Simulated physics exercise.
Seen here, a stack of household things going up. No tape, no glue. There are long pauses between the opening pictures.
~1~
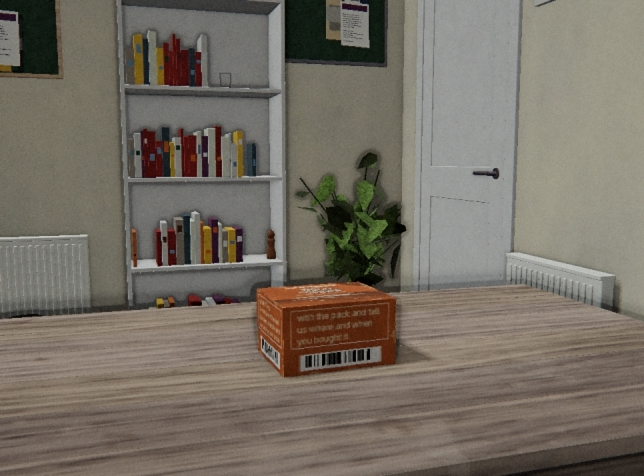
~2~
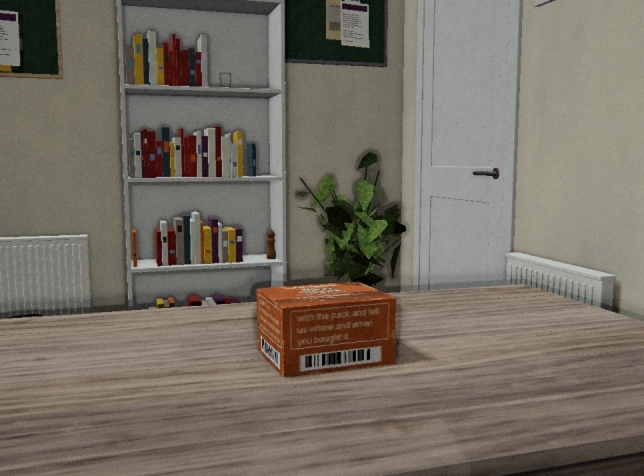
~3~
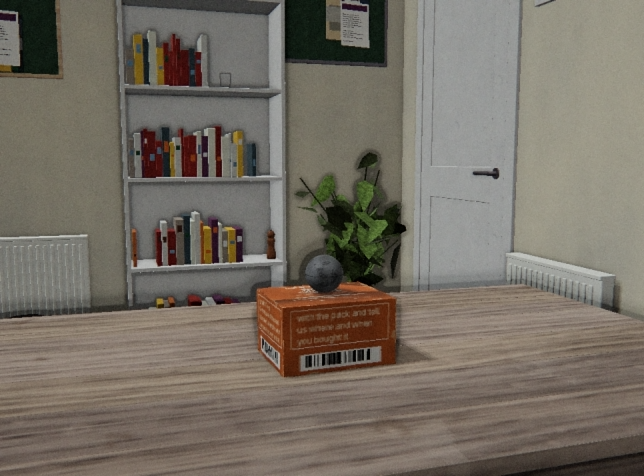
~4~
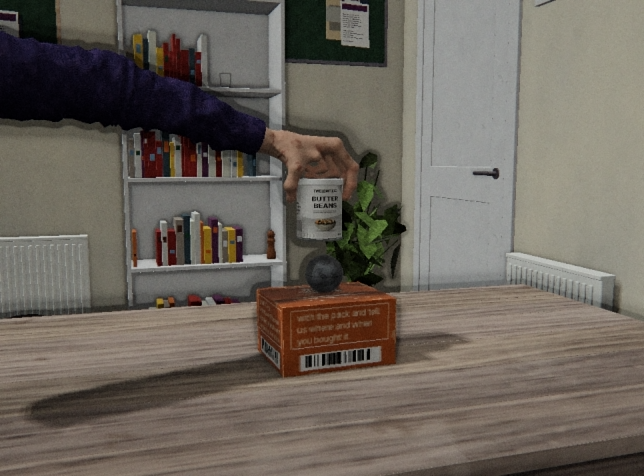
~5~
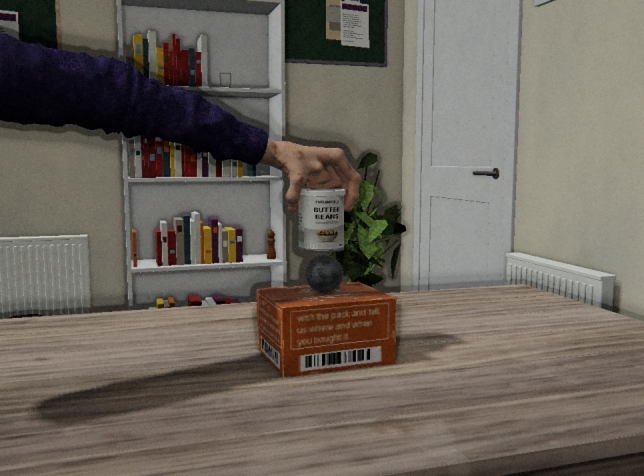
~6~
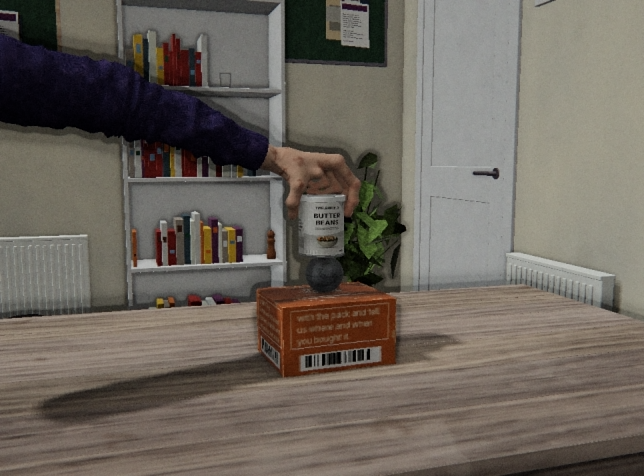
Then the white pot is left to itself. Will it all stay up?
It loses its balance.
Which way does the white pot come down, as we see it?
It goes to the left.
Then, 0.50 s after the last picture, white pot now fallen.
Then, 0.60 s after the last picture, things are still on the move.
Then, 0.70 s after the last picture, as before.
Then, 1.00 s after the last picture, nothing new.
At rest, fallen, white pot; the other 2 in place. Seen from the same camera at the end, white pot near (223, 338). The pile comes apart.
